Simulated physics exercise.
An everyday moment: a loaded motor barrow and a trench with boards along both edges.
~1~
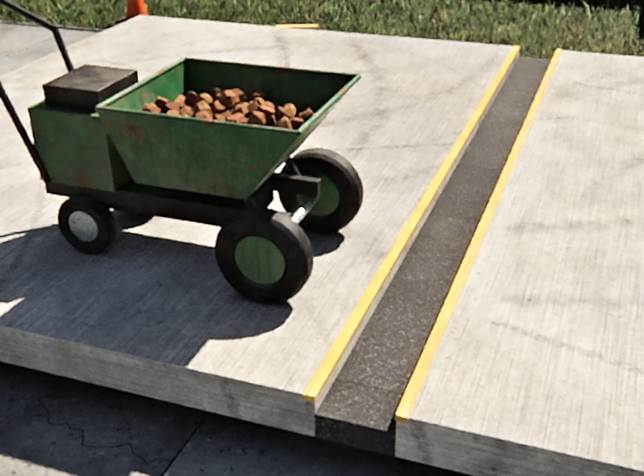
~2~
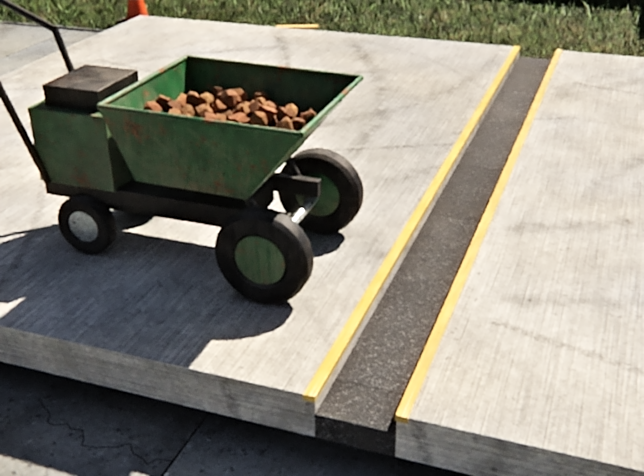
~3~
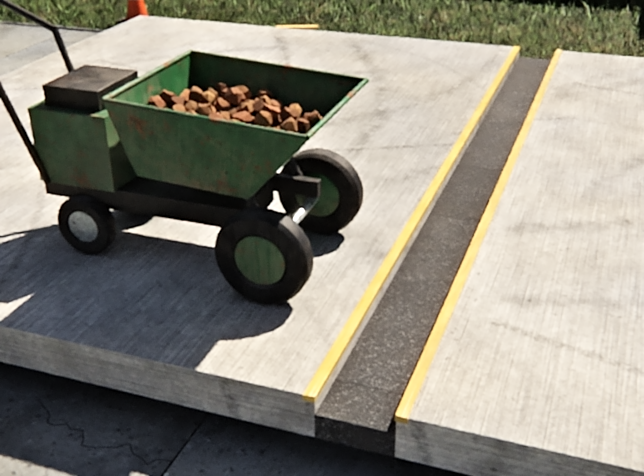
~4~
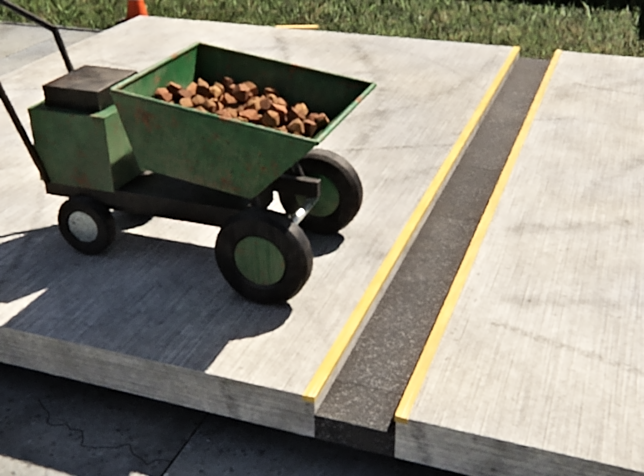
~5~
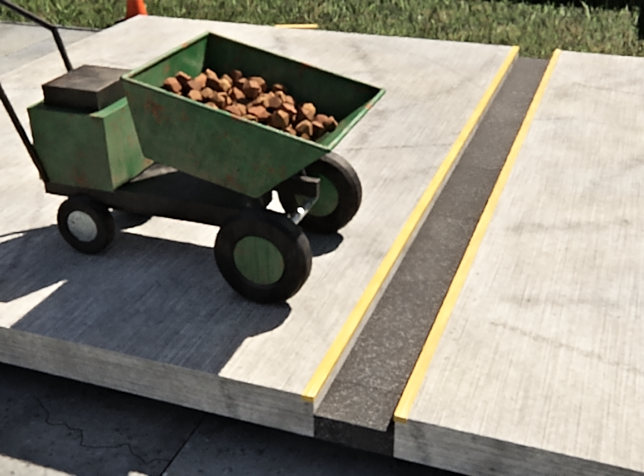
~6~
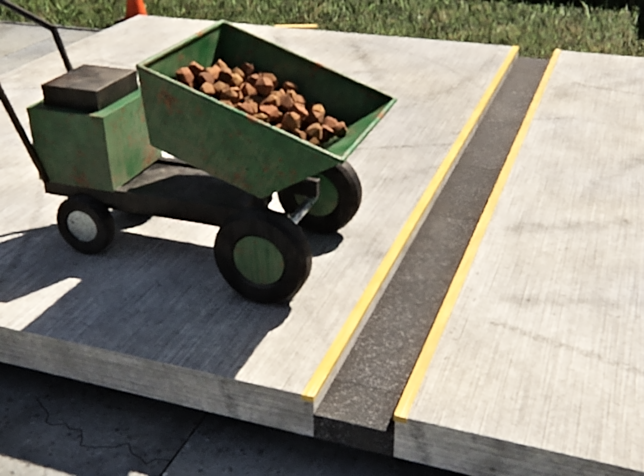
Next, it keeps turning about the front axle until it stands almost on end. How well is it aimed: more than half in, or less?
It catches only the smaller part.
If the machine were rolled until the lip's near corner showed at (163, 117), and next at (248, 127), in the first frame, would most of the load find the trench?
The first try: Not half. The second: More than half.
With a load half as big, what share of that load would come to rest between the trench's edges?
Some 40 per cent.
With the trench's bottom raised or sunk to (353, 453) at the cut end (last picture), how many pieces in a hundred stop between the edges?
About 40 per cent.
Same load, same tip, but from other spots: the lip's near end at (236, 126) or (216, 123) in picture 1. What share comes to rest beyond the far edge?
In turn 10 and 10 in a hundred.
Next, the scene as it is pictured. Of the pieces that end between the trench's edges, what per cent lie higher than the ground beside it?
Close to 35 per cent.
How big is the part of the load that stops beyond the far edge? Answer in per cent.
Near 55 %.
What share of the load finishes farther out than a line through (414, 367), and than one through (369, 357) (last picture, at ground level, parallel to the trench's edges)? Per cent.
In turn 60 and 80 in a hundred.
Just after the last frame, skip tipped steeply; every one in the skip.
A moment on, skip tipped right over; roughly two thirds in the skip; about a tenth in or heaped over the trench; roughly a quarter beyond it; just a few falling.
Further on, skip tipped right over; about a tenth in the skip; roughly a quarter in or heaped over the trench; roughly half beyond it.
When it is over, skip tipped right over; about a tenth in the skip; roughly a third in or heaped over the trench; roughly half beyond it.
